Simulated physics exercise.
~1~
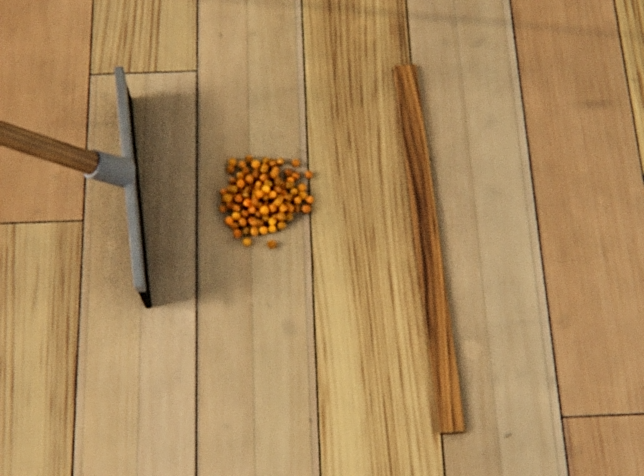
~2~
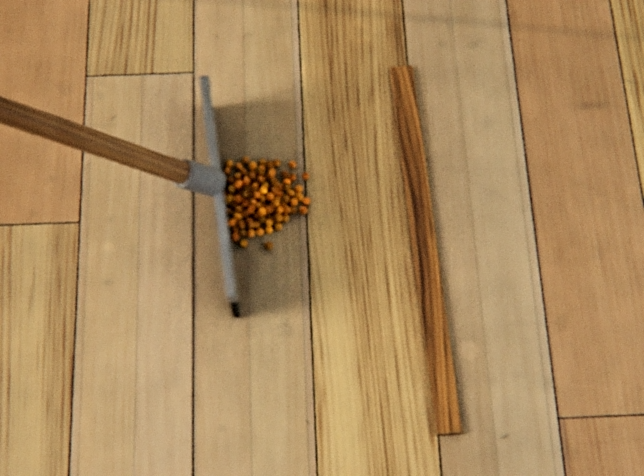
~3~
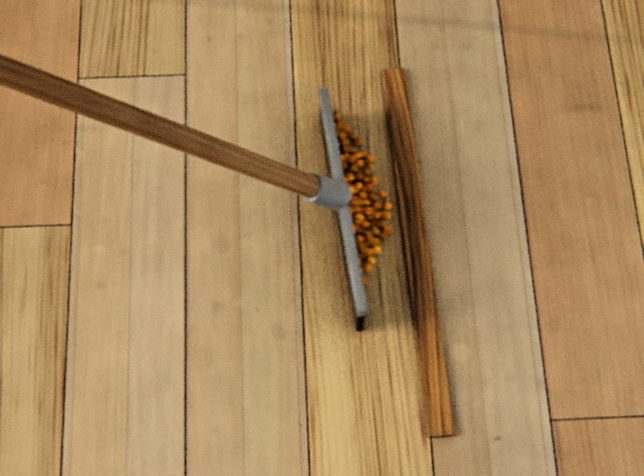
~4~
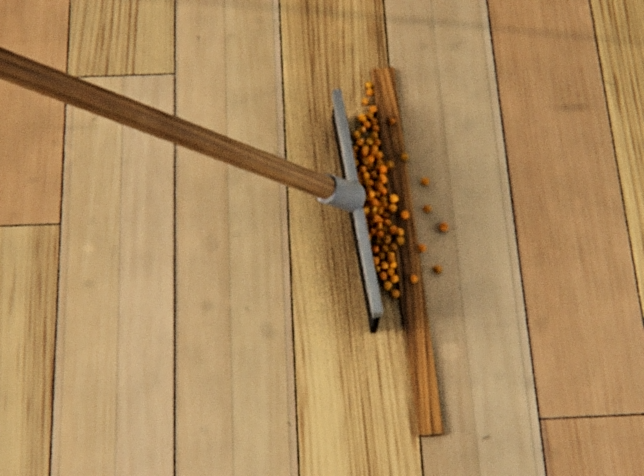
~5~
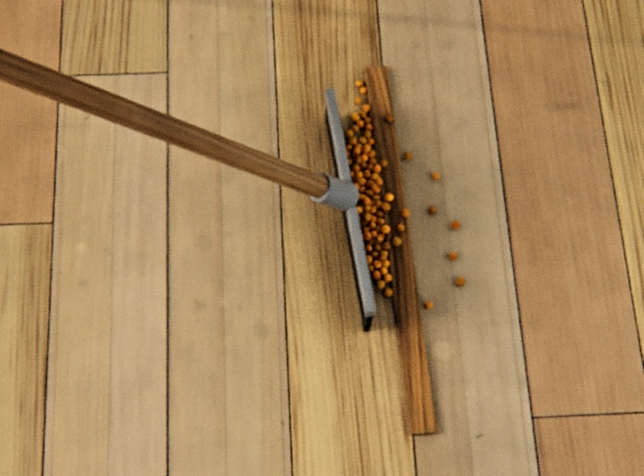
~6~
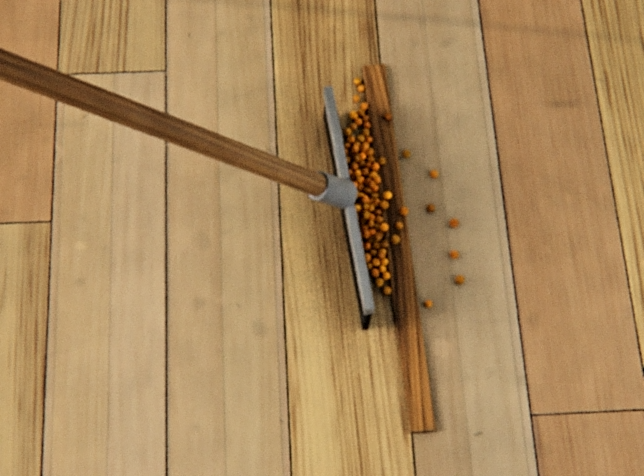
The clip opens on a plank floor seen from above, with a wooden-handled squeegee at left, a heap of small orange kernels beside it, and a narrow wooden strip lying across the path to the right. The squeegee slides right and meets the heap, then pushes it onward, spreading it into a long band along the blade. As the view drifts slightly right, the kernels crowd against the strip and a few spill over it. The squeegee halts just short of the strip, with most kernels packed in front of the blade and a handful scattered on the far side.
